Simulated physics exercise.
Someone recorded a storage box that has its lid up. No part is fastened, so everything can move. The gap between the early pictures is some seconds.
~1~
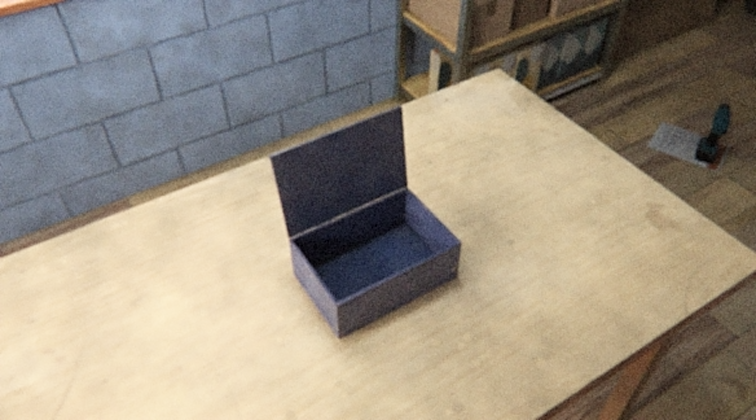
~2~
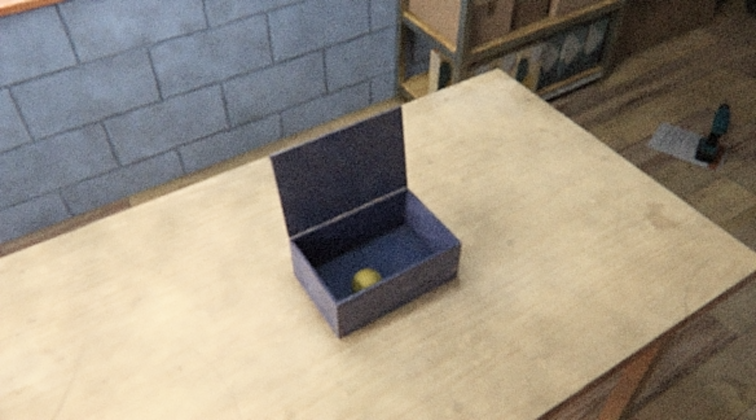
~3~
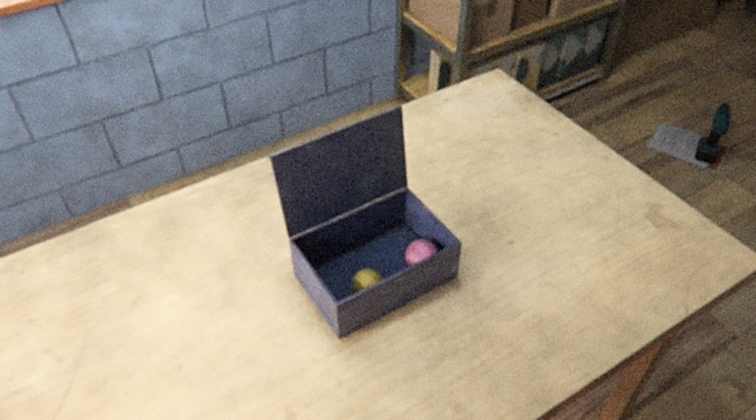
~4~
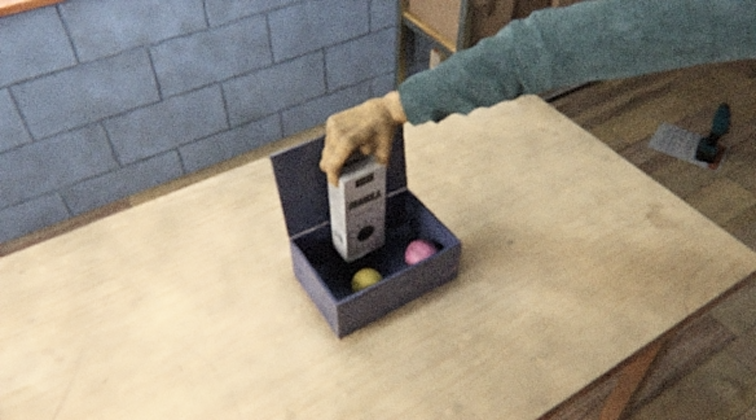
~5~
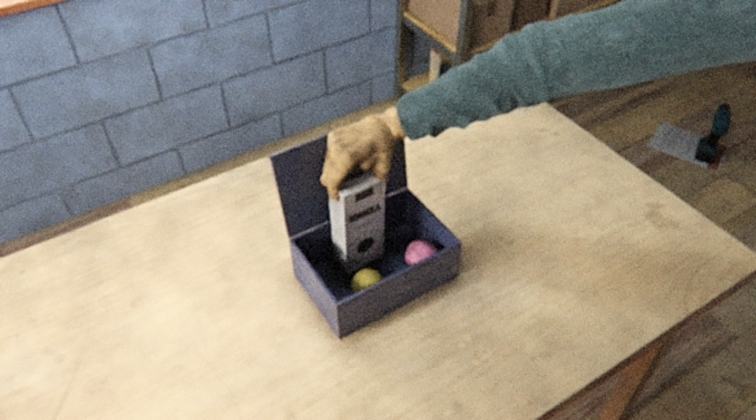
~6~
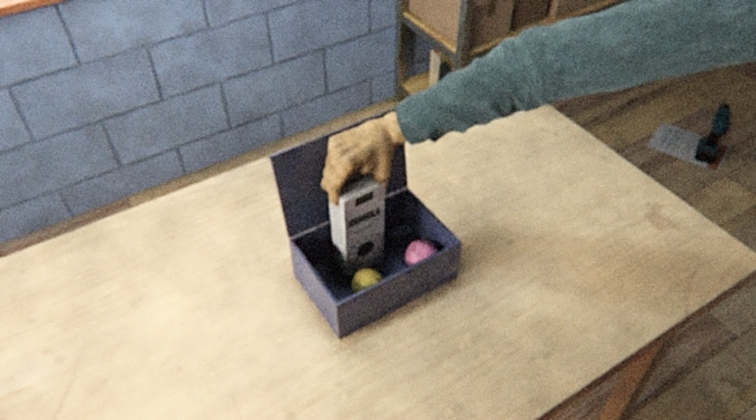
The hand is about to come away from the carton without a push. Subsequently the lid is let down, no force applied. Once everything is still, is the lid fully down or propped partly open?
It is propped partly open.
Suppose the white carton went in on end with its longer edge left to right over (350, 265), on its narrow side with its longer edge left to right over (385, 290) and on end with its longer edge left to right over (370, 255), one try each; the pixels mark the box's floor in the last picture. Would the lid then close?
At first it fails to shut, the second time it fails to shut, and the third time it fails to shut.
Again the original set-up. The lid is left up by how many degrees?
Measured angle - around 20°.
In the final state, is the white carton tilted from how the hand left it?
Well, it ends up skewed.
Then, 1.40 s after the last picture, lid 80° above the rim.
Then, 2.30 s after the last picture, lid 45° above the rim; white carton tipped 33° from how it was near (375, 245).
Then, 3.20 s after the last picture, lid 19° above the rim; white carton tipped 62° from how it was near (374, 255).
At rest, lid 19° above the rim; tipped over in the box, white carton; the other 2 in place. Seen from the same camera at the end, white carton near (374, 255).
